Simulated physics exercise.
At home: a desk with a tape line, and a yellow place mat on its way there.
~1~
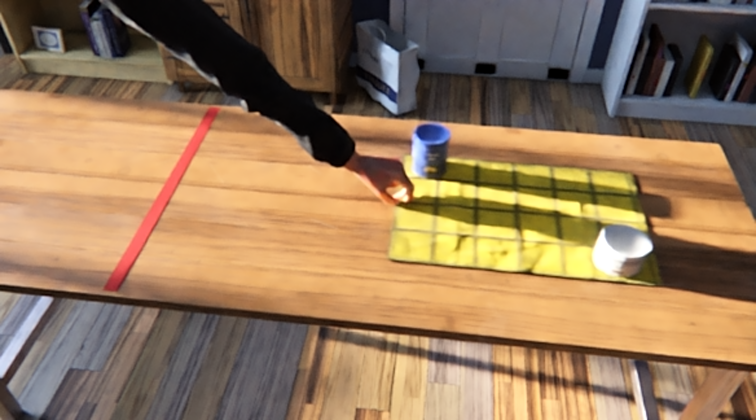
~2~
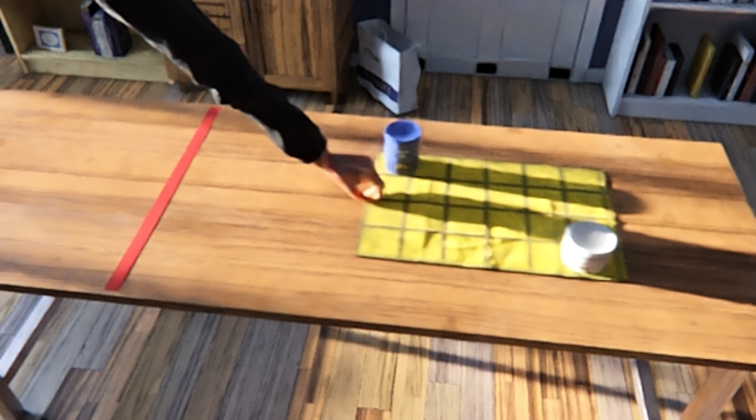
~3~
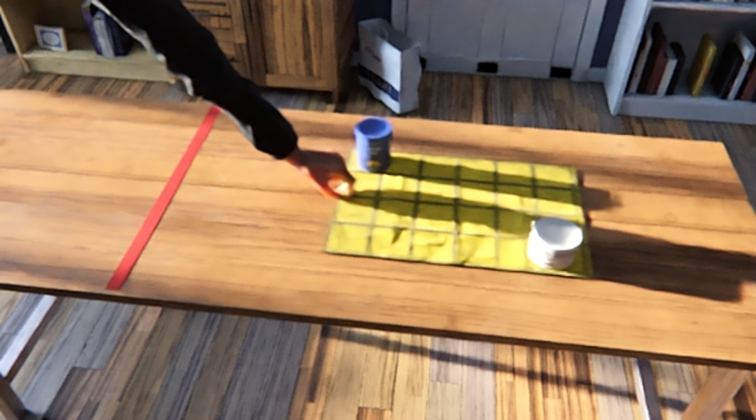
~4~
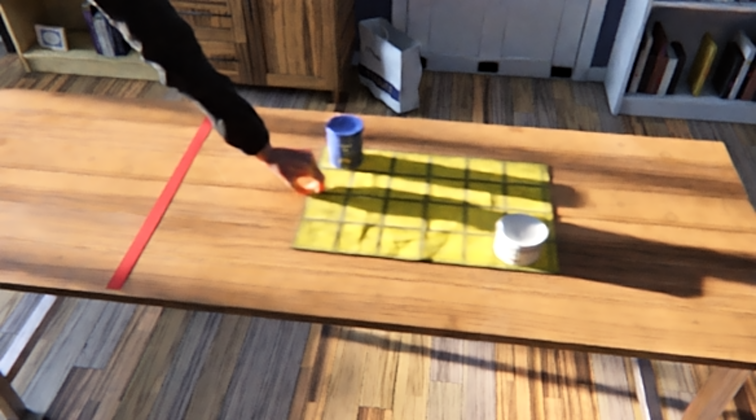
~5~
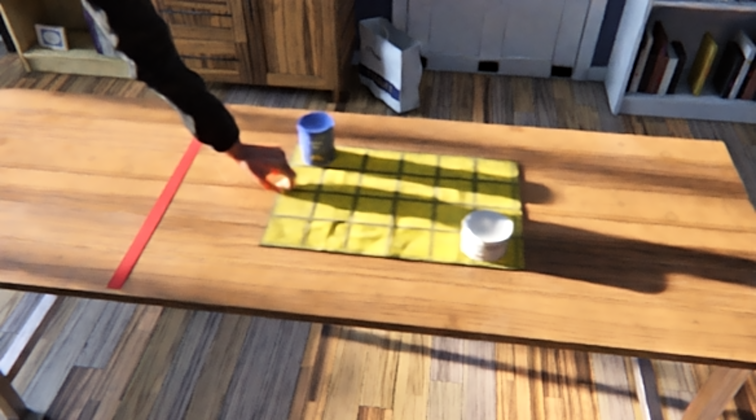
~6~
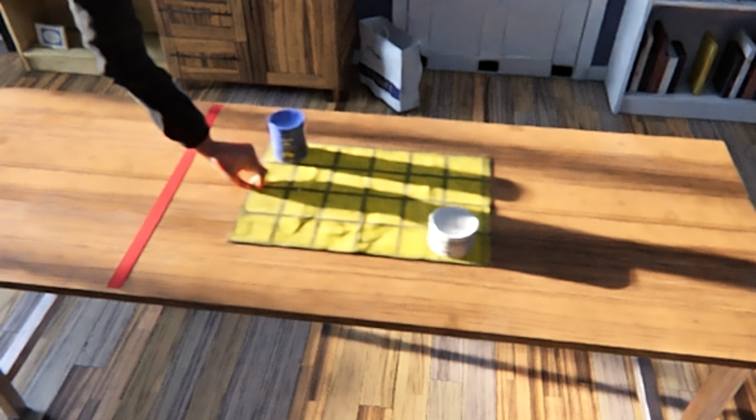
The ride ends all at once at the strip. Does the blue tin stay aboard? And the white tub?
The blue tin leaves the cloth, the white tub stays on the cloth.
Then, 0.09 s past the final frame, hem short of the tape; blue tin on the cloth near (238, 133); white tub on the cloth near (393, 226).
Then, 0.20 s past the final frame, hem at the tape; blue tin ahead of the hem near (181, 129); white tub on the cloth near (325, 220).
When it is over, hem at the tape; blue tin ahead of the hem near (108, 124); white tub on the cloth near (224, 210). The blue tin shoots off the front and the white tub remains aboard.
